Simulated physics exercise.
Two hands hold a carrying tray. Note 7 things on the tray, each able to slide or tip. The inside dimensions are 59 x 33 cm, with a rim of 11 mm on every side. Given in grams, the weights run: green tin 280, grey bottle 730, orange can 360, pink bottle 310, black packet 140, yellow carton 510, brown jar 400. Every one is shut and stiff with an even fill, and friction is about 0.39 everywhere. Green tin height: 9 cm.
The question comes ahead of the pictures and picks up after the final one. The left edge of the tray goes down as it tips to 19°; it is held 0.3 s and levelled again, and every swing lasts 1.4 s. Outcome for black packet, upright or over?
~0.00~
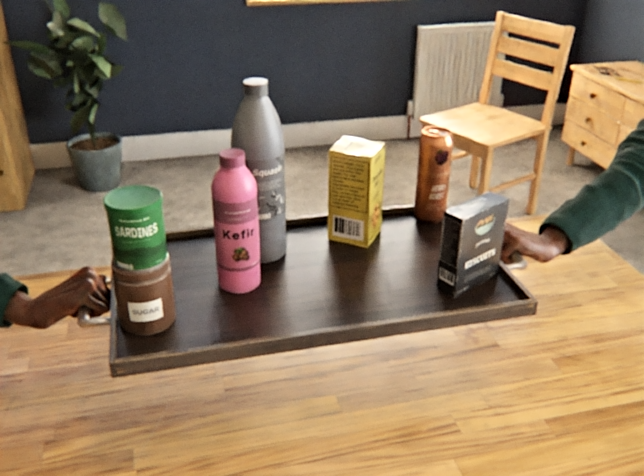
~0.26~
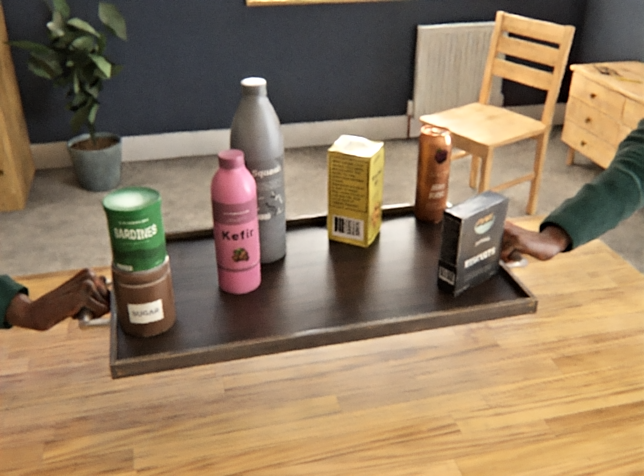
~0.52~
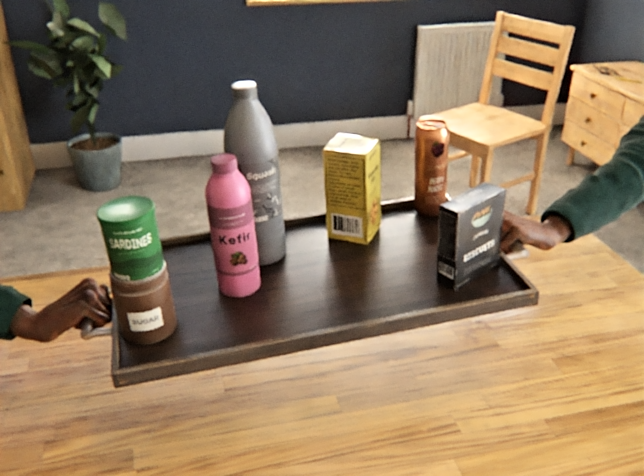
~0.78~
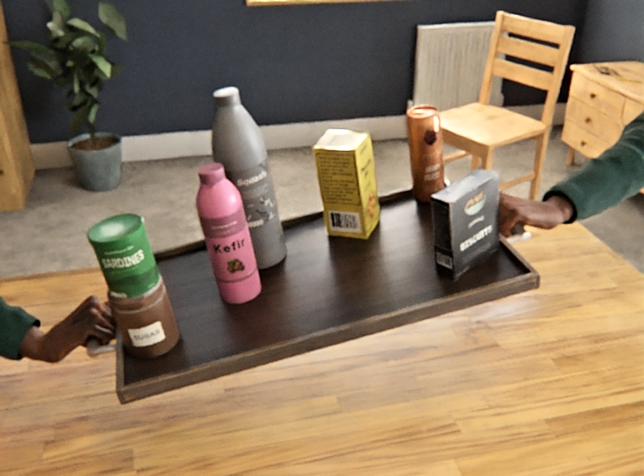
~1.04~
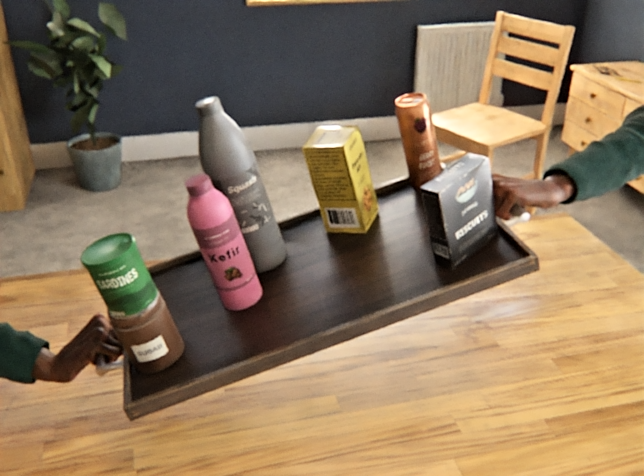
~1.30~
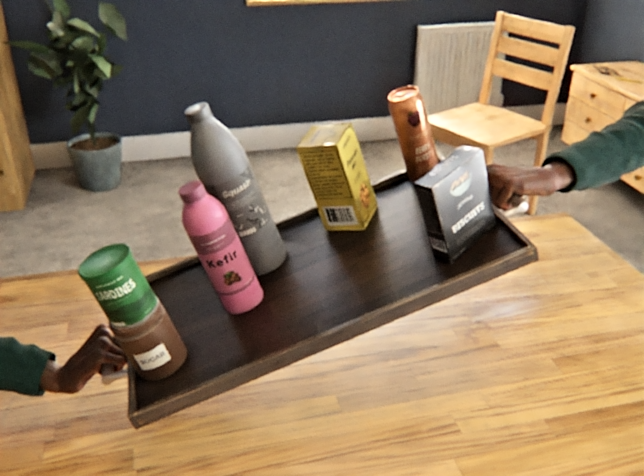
Upright.
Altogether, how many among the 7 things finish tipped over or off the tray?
The tally is 3.
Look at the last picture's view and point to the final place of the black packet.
In the end it sits at around (473, 244).
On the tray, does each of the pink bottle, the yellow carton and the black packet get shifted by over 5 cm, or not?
Well, the pink bottle winds up somewhere else; the yellow carton winds up somewhere else; and the black packet remains where it was.
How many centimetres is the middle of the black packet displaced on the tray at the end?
It ends about 0 centimetres from where it started.
By 1.90 s, tray tilted 19°, left edge down; grey bottle rocked 63° off its seat; orange can rocked 56° off its seat; pink bottle rocked 32° off its seat.
By 2.20 s, tray tilted 16°, left edge down; grey bottle and orange can now off the tray; pink bottle on its side; yellow carton 7 cm from its spot.
By 2.50 s, tray tilted 10°, left edge down; pink bottle on its side; yellow carton 8 cm from its spot.
When it is over (3.6 s), off the tray and tipped over, grey bottle and orange can; lying over on the tray, pink bottle; not toppled but over 5 cm from the start, yellow carton; the other 3 within 5 cm of the start. In the last view, black packet near (473, 244).
